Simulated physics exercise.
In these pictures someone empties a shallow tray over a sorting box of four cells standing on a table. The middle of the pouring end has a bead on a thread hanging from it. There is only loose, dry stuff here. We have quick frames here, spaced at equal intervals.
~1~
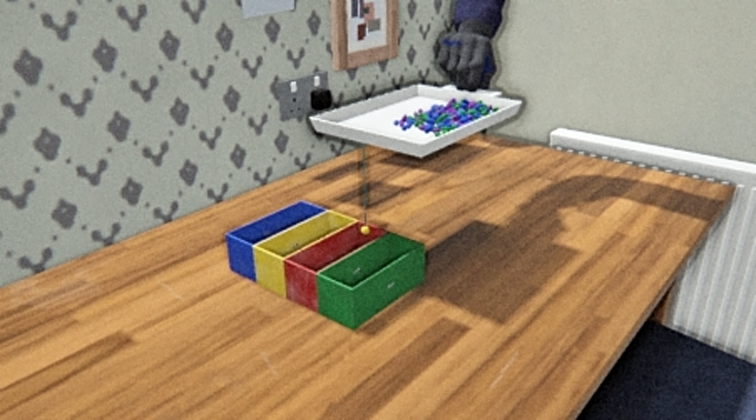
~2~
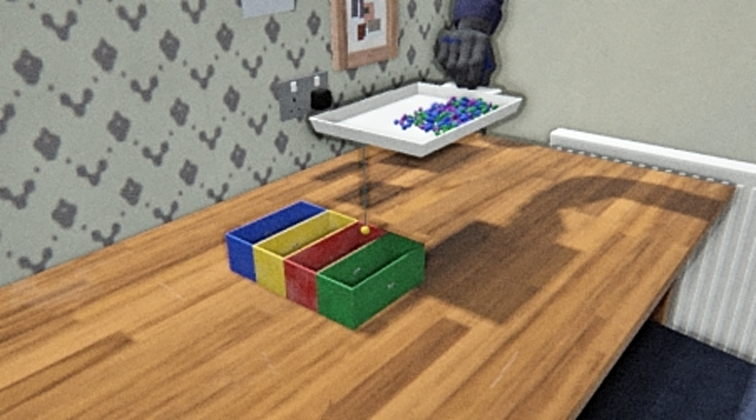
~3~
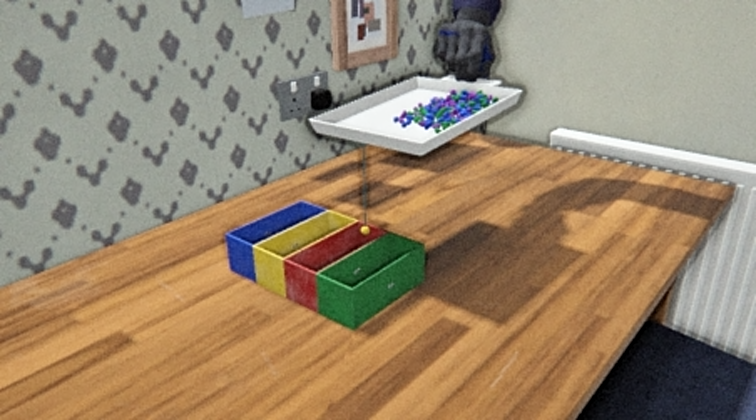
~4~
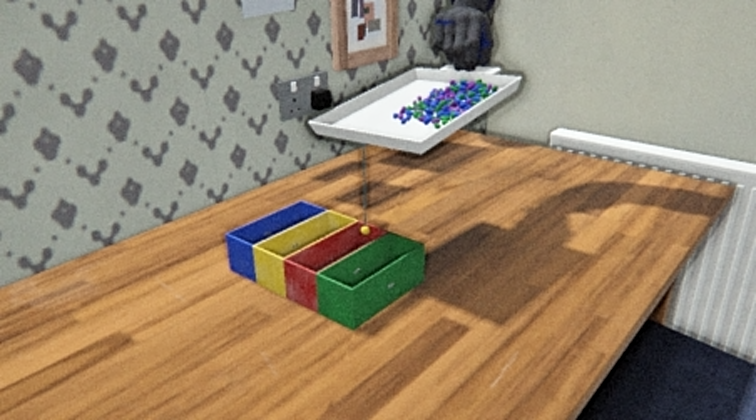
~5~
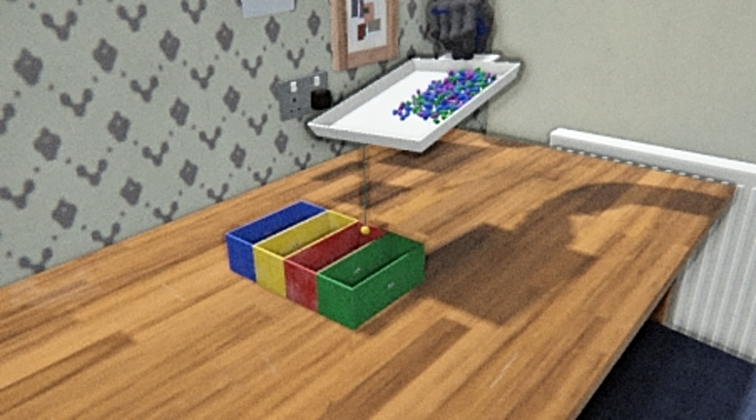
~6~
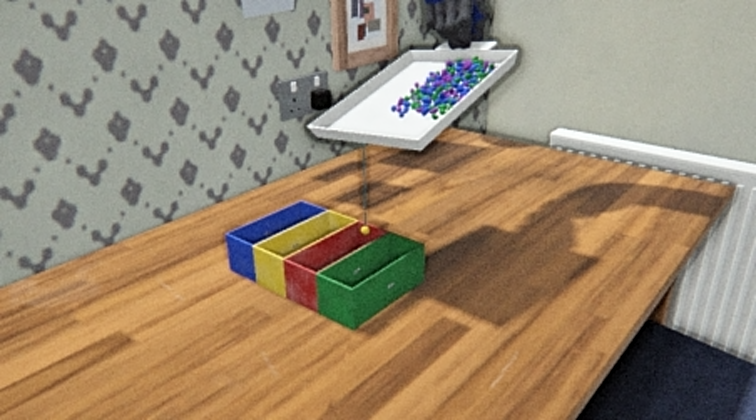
A gloved hand gradually tilts a white tray of colorful jelly beans above a four-colored box.
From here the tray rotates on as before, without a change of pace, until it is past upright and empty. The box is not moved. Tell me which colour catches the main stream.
The yellow cell catches it.
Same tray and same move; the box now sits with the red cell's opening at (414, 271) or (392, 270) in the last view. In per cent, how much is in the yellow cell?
Around 10 % followed by around 10 %.
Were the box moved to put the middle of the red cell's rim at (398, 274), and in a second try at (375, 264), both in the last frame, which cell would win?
With the first placing it's that blue cell, with the second it's the blue cell.
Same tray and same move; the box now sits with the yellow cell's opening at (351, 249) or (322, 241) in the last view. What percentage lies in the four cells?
First 70 %, then 100 %.
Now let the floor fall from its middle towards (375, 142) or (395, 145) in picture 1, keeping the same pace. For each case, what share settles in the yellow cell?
10 % and 0 %.
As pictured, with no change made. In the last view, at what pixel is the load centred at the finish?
Close to (307, 269).
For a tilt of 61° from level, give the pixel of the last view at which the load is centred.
Centre estimate: (343, 127).
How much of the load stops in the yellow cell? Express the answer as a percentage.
Near 60 %.
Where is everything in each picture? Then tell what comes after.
Corners of the pouring end near (316, 117) and (422, 142), level; middle of the load near (452, 117), jelly beans; bead on its thread near (365, 230); blue cell near (241, 255); yellow cell near (270, 268); red cell near (301, 282); green cell near (335, 298), in the first frame.
Corners of the pouring end near (316, 118) and (421, 142), level; middle of the load near (452, 115), in the second frame.
Corners of the pouring end near (315, 119) and (421, 141), tipped barely, lowest at the left corner; middle of the load near (452, 110), in the third frame.
Corners of the pouring end near (314, 121) and (420, 139), tipped a little, lowest at the left corner; middle of the load near (452, 102), in the fourth frame.
Corners of the pouring end near (314, 123) and (418, 138), tipped a little, lowest at the left corner; middle of the load near (451, 94), in the fifth frame.
Corners of the pouring end near (313, 125) and (417, 136), tipped clearly, lowest at the left corner; middle of the load near (449, 86); blue cell near (241, 255); yellow cell near (270, 268); red cell near (301, 282); green cell near (335, 298), in the sixth frame.
Shortly afterwards, tray tipped steeply; the bulk on the tray; only a few in the yellow cell; only a few in the red cell; only a few in the blue cell; near a quarter falling or outside the box.
Next, tray tipped right over; near a third on the tray; near a quarter in the yellow cell; a little in the blue cell; a little in the red cell; only a few in the green cell; near a third falling or outside the box.
Some moments later, tray tipped past a quarter turn; near two thirds in the yellow cell; near a quarter in the red cell; a little in the blue cell; a little in the green cell; only a few falling or outside the box.
In the end, tray tipped past a quarter turn; near two thirds in the yellow cell; near a quarter in the red cell; a little in the blue cell; a little in the green cell; only a few outside the box.
